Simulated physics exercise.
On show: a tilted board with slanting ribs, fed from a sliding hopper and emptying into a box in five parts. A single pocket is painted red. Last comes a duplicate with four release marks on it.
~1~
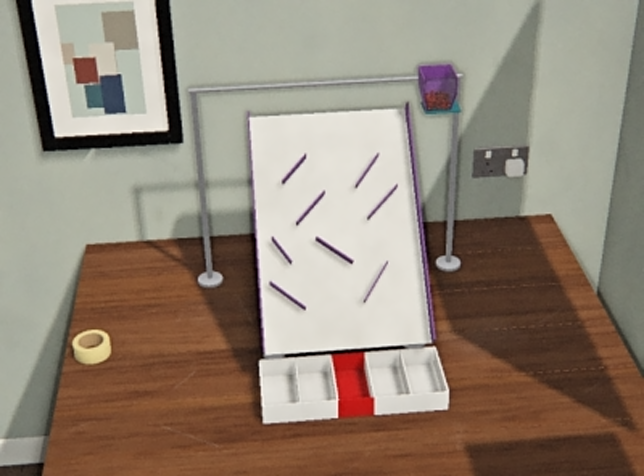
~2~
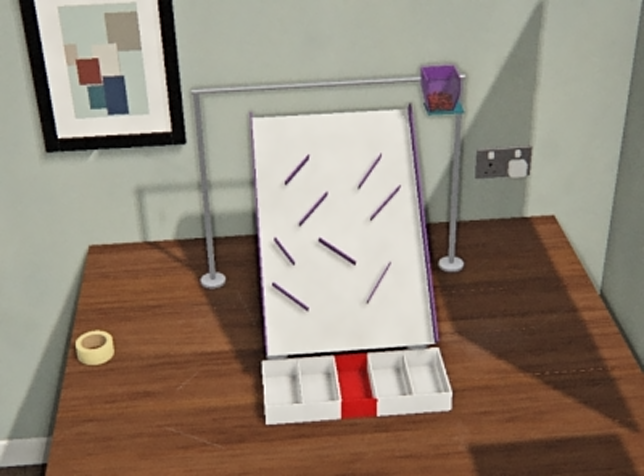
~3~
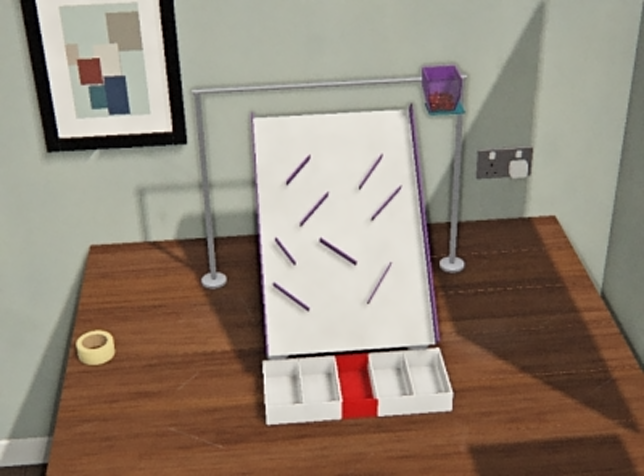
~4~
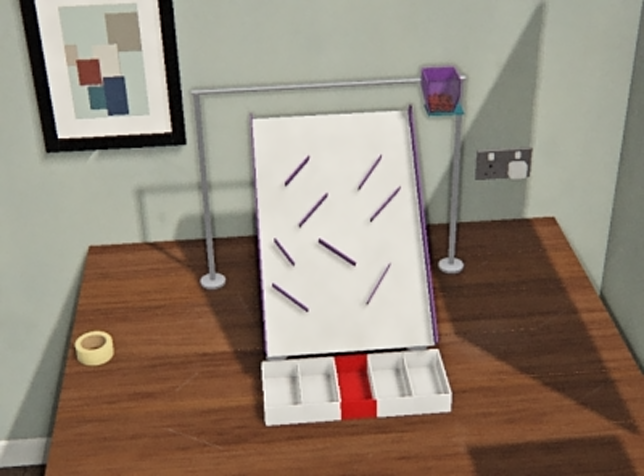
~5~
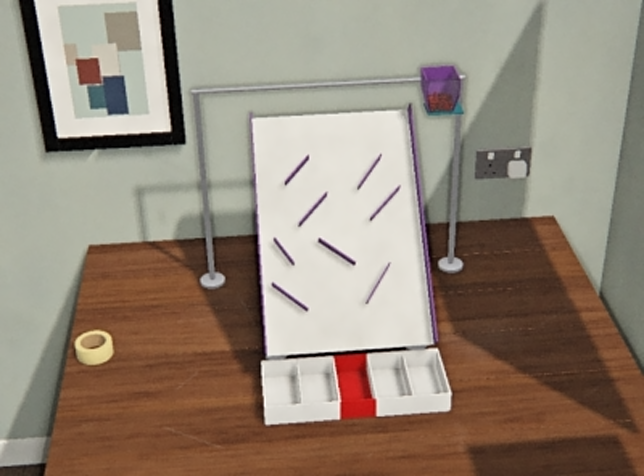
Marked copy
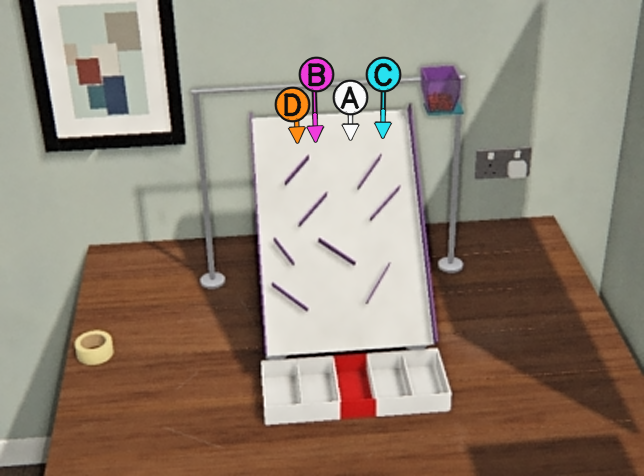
In this clip, a purple hopper of small reddish pieces sits at the right end of a rail above a tilted white board with slanting ribs and a five-part box; nothing moves except a slight shift of the view.
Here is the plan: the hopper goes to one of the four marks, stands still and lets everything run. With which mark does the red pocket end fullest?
Go for A.
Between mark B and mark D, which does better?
B.
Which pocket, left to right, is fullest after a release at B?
It is the third one.
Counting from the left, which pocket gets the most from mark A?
The third.
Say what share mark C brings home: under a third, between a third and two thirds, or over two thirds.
Between a third and two thirds.
On the marked copy, mark A meets the board at (350, 134); mark B meets the board at (315, 136); mark C meets the board at (382, 132); mark D meets the board at (297, 137).
If A is chosen, the bulk in the red pocket, a small share in other pockets, a small share held on the board.
If B is chosen, close to half in the red pocket, close to a third in other pockets, a small share held on the board.
If C is chosen, close to half in the red pocket, close to a third in other pockets, a small share held on the board.
If D is chosen, close to a third in the red pocket, close to half in other pockets, a small share held on the board.
